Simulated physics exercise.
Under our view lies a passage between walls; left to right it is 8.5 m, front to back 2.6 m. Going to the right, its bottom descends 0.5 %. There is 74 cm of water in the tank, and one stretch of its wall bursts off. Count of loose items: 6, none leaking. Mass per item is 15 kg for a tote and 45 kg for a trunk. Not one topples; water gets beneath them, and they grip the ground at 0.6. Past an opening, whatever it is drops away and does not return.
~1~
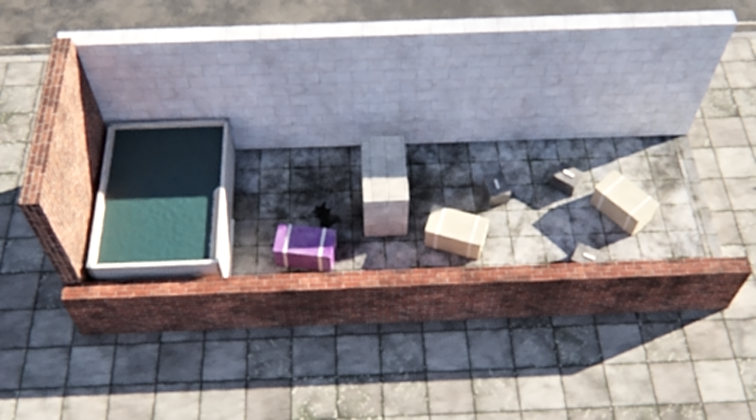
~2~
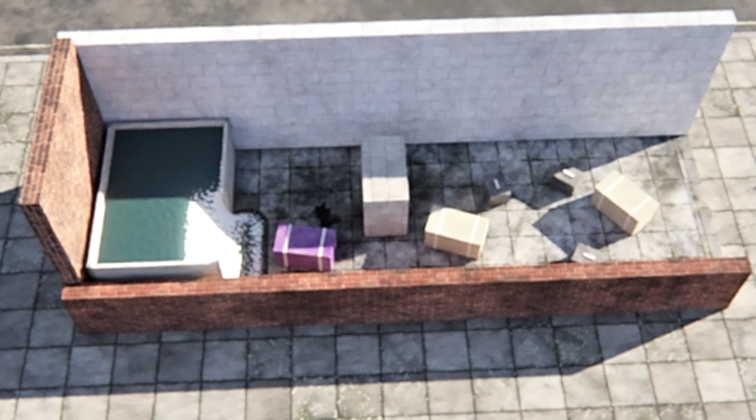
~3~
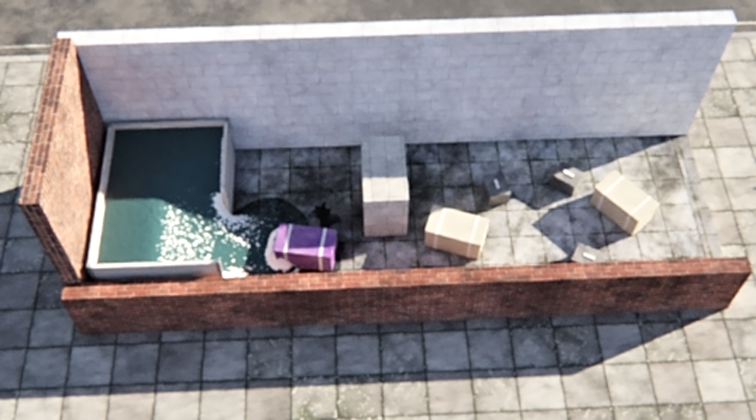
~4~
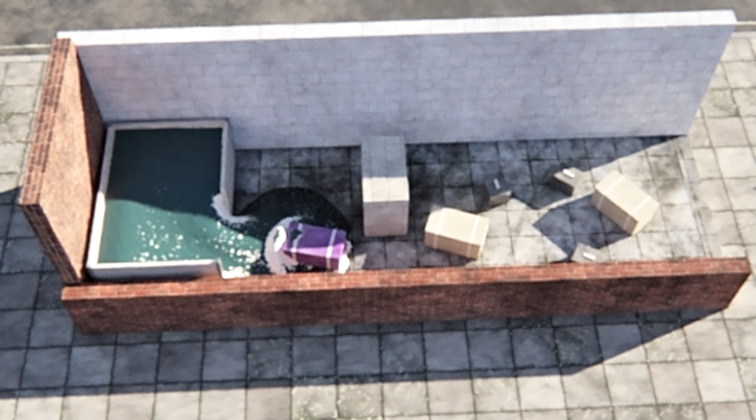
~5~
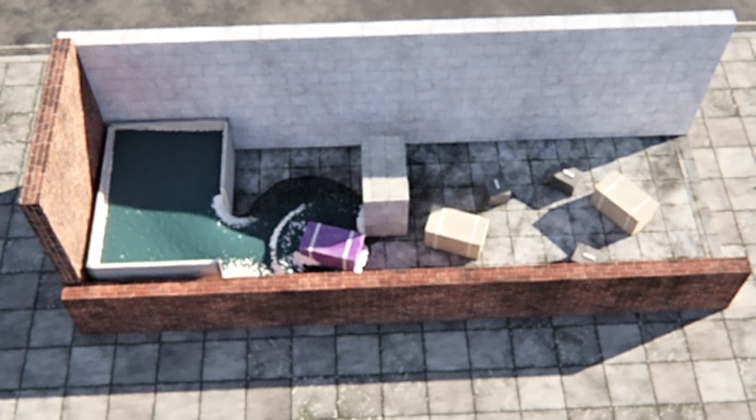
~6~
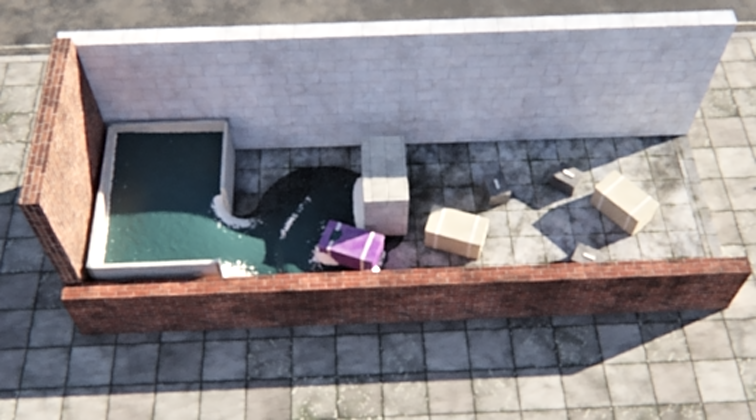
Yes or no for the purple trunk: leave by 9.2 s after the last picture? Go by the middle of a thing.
Result - purple trunk: Out by then.
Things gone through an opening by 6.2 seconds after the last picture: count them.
The answer is 2.
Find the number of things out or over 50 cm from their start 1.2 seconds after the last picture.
The number comes to 3.
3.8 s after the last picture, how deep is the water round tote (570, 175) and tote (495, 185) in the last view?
About 10 and 12 cm.
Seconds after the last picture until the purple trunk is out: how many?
That happens at about 3.0 s.
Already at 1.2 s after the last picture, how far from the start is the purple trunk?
Around 250 centimetres.
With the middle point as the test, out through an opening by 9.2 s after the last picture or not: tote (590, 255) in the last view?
It gets there.
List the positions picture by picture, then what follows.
The purple trunk at (305, 240) rests on the ground; water covers 3.6 m2; 0 of 6 have shifted, in the first picture.
The purple trunk at (305, 240), on the bottom; water covers 4.3 m2; 0 of 6 have shifted, in the second picture.
The purple trunk at (305, 240) rests on the ground; 5.1 m2 under water; 0 of 6 have shifted, in the third picture.
The purple trunk at (314, 240), on the bottom, 13 cm from its start; 5.9 m2 under water; 1 of 6 have shifted, in the fourth picture.
The purple trunk at (331, 241), on the bottom, 37 cm from its start; water covers 6.8 m2; 1 of 6 have shifted, in the fifth picture.
The purple trunk at (351, 241) rests on the ground, 63 cm from its start; 7.4 m2 under water; 1 of 6 have shifted, in the sixth picture.
Then, 1.2 s after the last picture the purple trunk is near (480, 234), 2.4 m from its start, afloat; 0 of 6 are out; 1 afloat.
Then, 3.8 s after the last picture the purple trunk has gone out; 2 of 6 are out; 1 afloat.
Then, 6.2 s after the last picture the purple trunk has gone out; 2 of 6 are out; 0 afloat.
Then, 9.2 s after the last picture the purple trunk has gone out; 2 of 6 are out; 0 afloat.
